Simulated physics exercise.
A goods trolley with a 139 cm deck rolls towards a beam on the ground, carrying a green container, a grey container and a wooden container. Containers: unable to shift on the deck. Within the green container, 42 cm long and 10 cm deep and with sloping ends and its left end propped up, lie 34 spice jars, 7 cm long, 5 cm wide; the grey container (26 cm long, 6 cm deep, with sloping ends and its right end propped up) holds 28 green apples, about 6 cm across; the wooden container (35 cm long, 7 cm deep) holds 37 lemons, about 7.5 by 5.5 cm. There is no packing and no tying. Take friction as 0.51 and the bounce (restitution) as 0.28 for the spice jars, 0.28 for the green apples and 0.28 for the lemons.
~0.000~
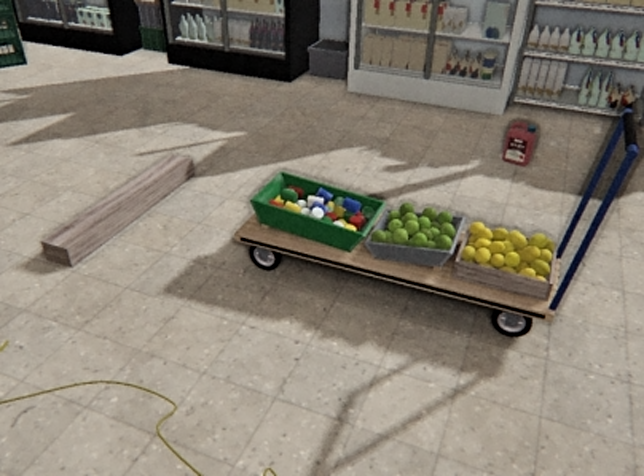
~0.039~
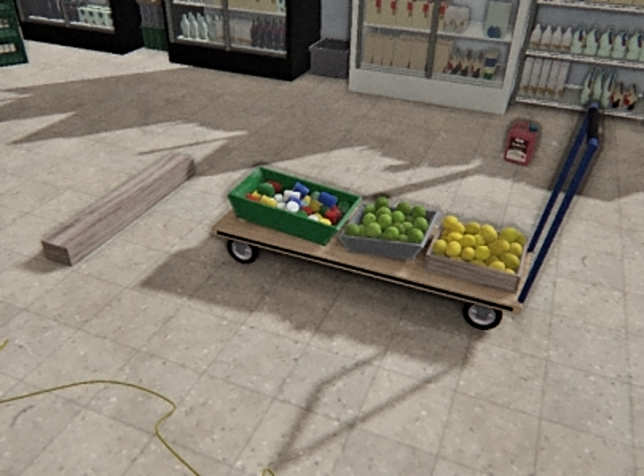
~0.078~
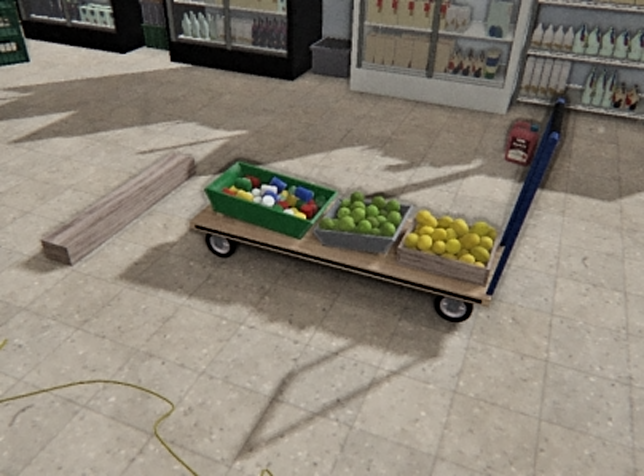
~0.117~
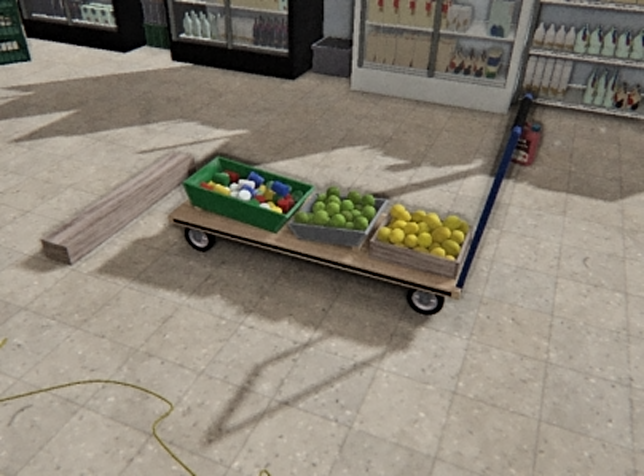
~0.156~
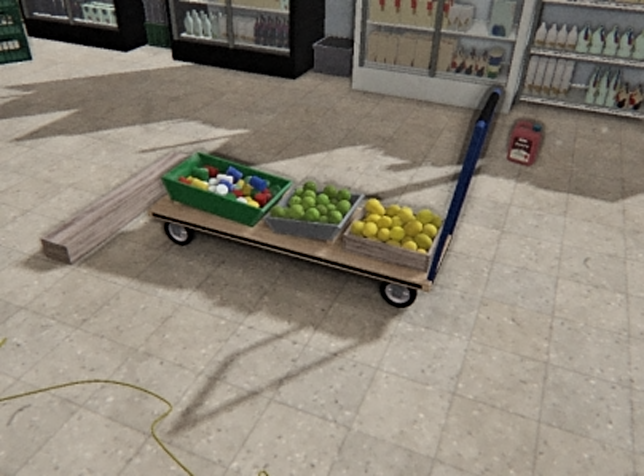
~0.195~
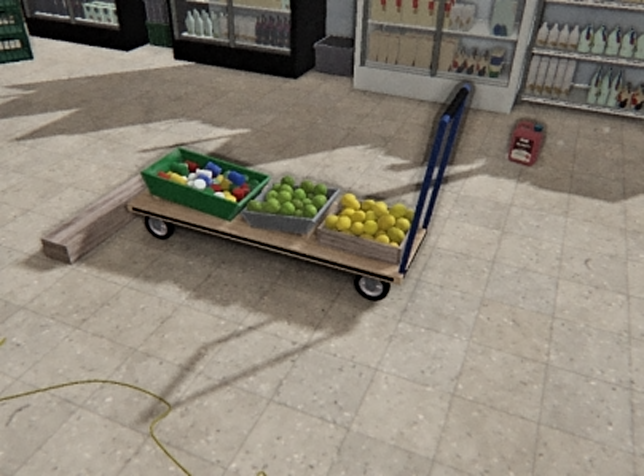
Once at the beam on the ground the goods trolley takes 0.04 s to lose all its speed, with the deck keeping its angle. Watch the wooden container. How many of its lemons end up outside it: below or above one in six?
I bet the spilled fraction overshoots a sixth.
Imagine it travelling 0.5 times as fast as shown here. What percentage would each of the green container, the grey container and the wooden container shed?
Then the green container sheds 0 per cent, the grey container 10 per cent, and the wooden container 0 per cent.
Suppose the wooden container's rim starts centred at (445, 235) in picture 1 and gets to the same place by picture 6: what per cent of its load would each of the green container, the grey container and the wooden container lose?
Green container 0 %, grey container 20 %, wooden container 0 %.
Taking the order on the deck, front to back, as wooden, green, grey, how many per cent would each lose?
Green container 30 %, grey container 40 %, wooden container 40 %.
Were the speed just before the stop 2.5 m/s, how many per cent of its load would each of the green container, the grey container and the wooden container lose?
Then green container 10, grey container 20, wooden container 20 per cent.
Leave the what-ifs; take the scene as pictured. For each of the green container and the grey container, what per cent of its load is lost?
Loss: Green container 20 per cent, grey container 30 per cent.
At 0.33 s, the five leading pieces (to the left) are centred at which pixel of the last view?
Mean place: Roughly (134, 148).
After 0.23 s, impact.
After 0.33 s, 1 of 34 out of the green container, 3 of 28 out of the grey container and 3 of 37 out of the wooden container.
After 0.45 s, 4 of 34 out of the green container, 8 of 28 out of the grey container and 8 of 37 out of the wooden container.
After 0.68 s, 7 of 34 out of the green container, 8 of 28 out of the grey container and 10 of 37 out of the wooden container.
Outcome (at 1.18 s), 7 of 34 out of the green container, 8 of 28 out of the grey container and 11 of 37 out of the wooden container. Asked share, 11 of 37, 30 per cent.
